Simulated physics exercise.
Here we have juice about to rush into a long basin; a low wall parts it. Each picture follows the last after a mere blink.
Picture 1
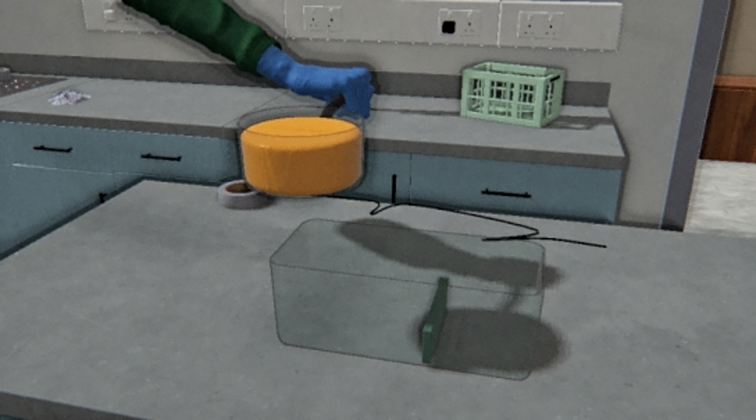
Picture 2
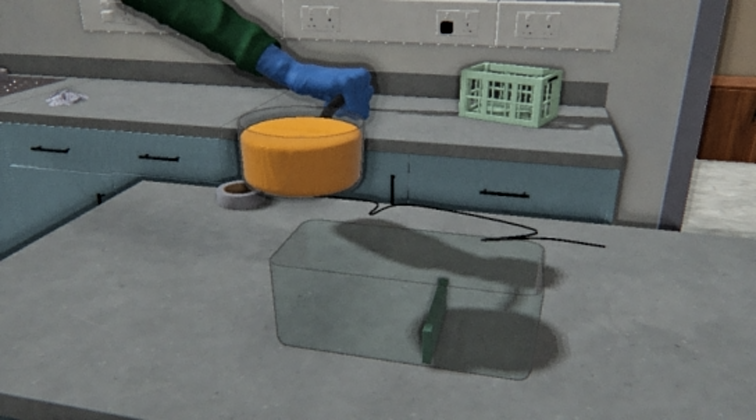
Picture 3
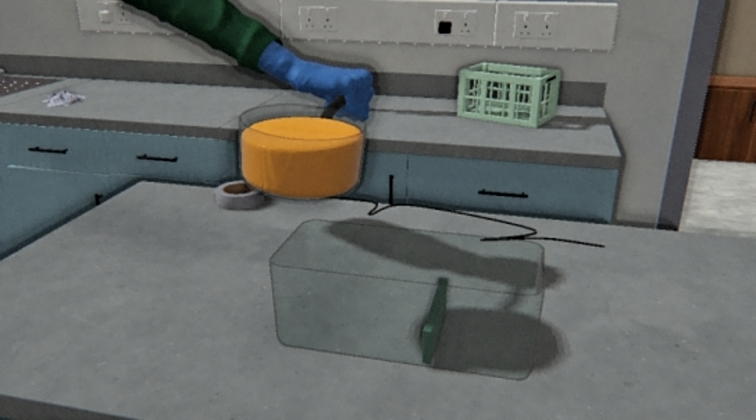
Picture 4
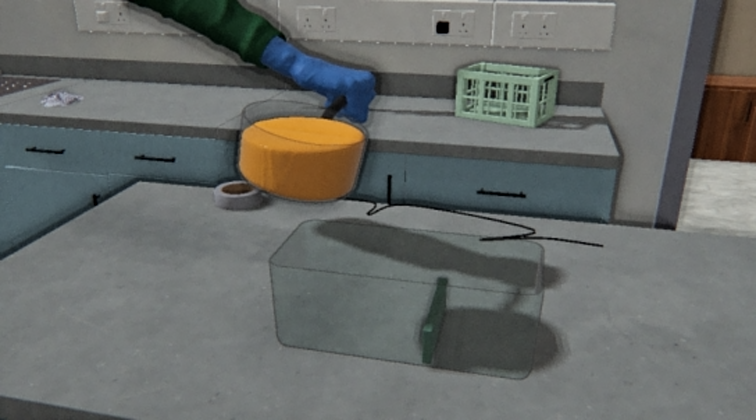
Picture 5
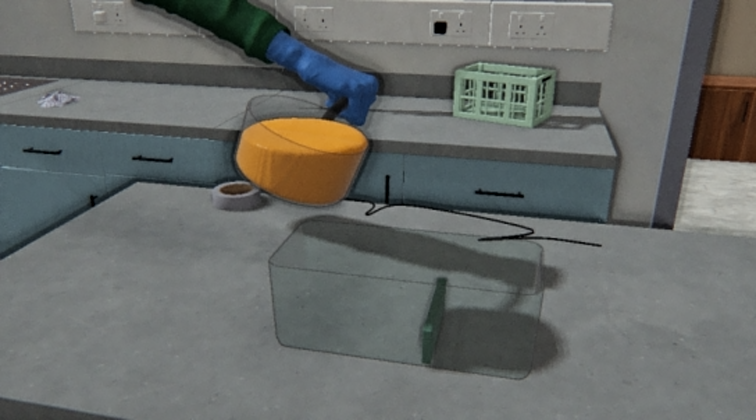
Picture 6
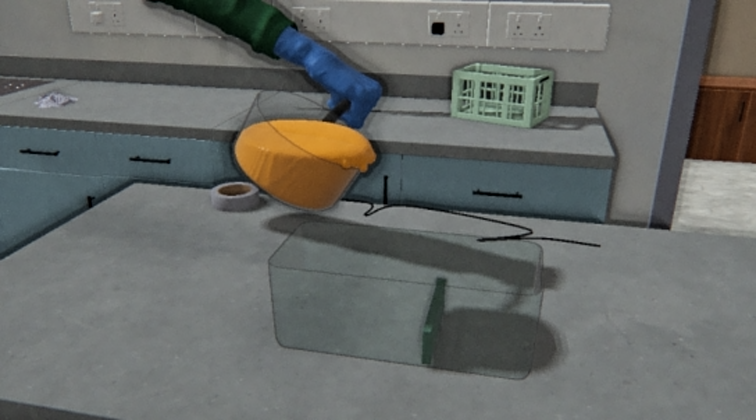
A blue-gloved hand slowly tilts a clear bowl until orange juice bulges over its right edge.
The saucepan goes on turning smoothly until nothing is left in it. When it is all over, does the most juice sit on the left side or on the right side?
It's the lefthand side that gets the most, no doubt.
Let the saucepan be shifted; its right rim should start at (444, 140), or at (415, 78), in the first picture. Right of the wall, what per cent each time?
One after the other: 70 %, 55 %.
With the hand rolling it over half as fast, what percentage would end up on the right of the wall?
Roughly 10 percent.
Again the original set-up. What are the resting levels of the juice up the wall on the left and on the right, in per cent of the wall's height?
Levels: Left around 70 per cent, right around 20 per cent.
A moment on, the tilt is 91° and 30 per cent is still to pour, 32 is left of the wall and 0 right of it.
Next, the tilt is 102° and 7 per cent is still to pour, 83 is left of the wall and 2 right of it.
Then the tilt is 102° and 1 per cent is still to pour, 83 is left of the wall and 10 right of it.
Later the tilt is 102° and 0 per cent is still to pour, 83 is left of the wall and 13 right of it.
Finally, 83 per cent lies left of the wall, 13 right of it and 4 outside.
